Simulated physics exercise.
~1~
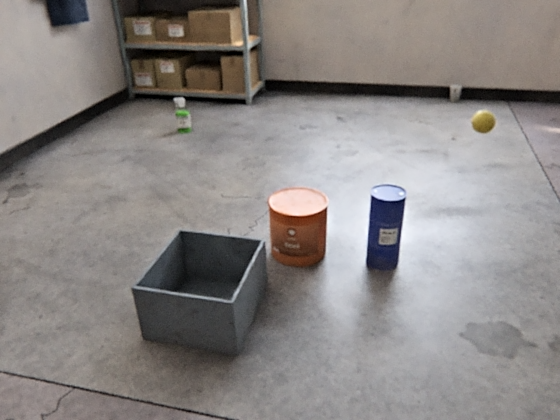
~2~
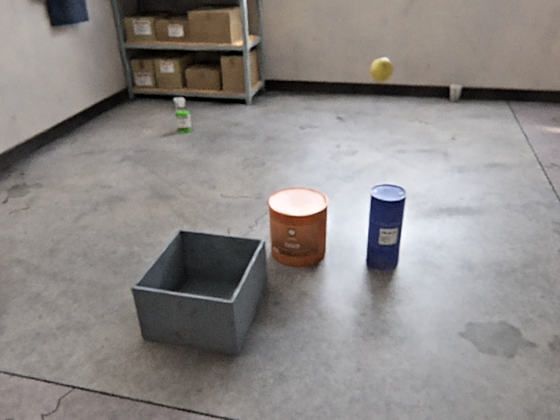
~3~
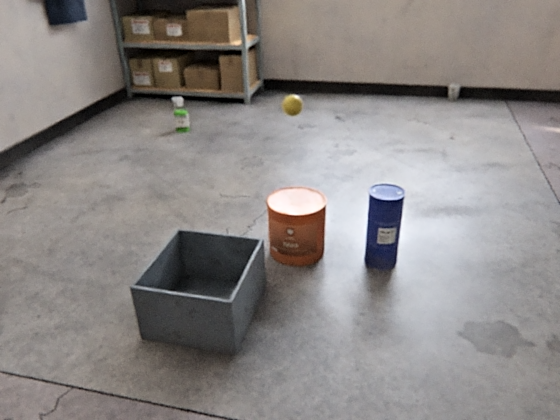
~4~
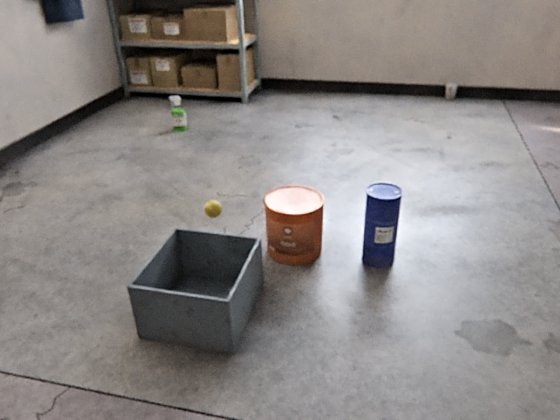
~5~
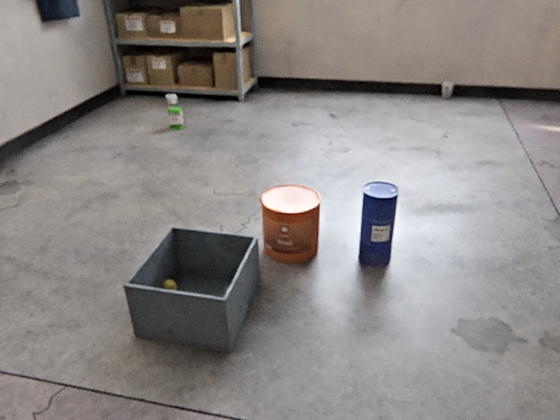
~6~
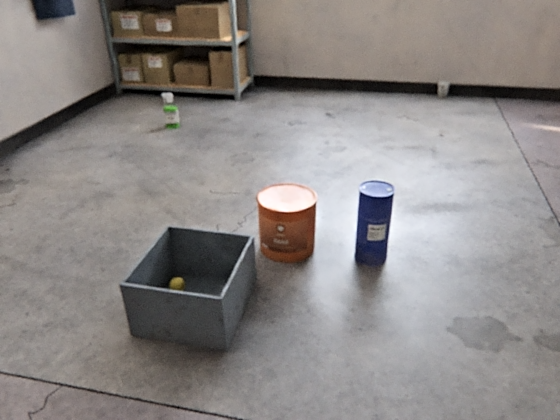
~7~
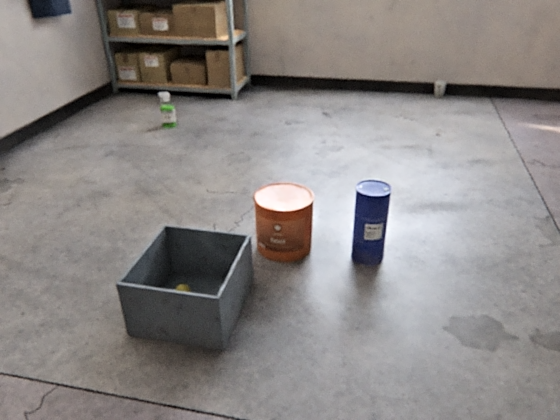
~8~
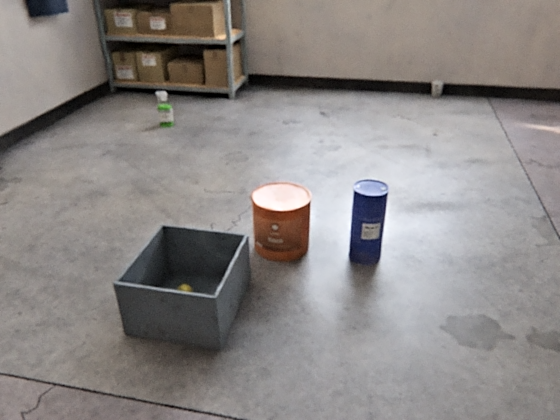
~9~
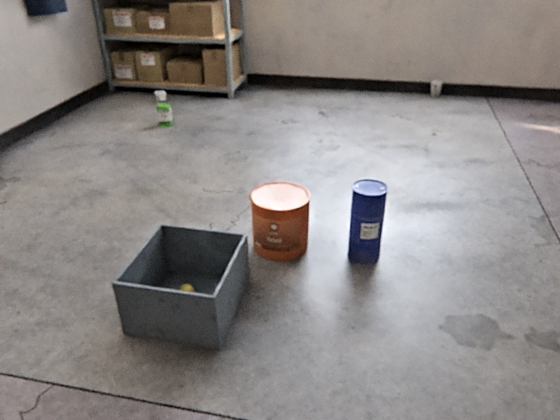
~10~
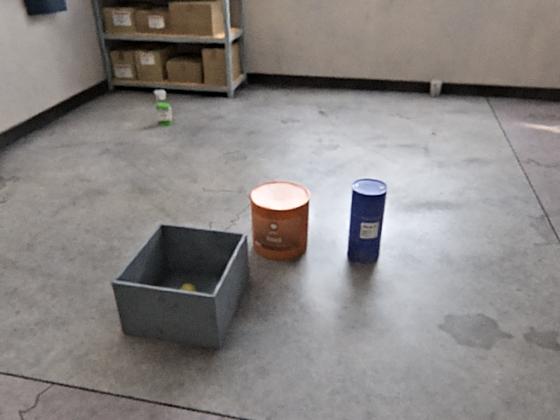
A yellow lemon flies through the air from the right side of a bare concrete-floored room, seen from slightly above. An open grey box sits on the floor at lower left, with an orange pail and a taller, narrow blue canister to its right, and metal shelves of cardboard boxes and a green bottle behind. The lemon travels left, rising a little, then curves down past the pail and drops into the box. It shifts slightly inside and settles there, while the pail and canister stay standing where they were.
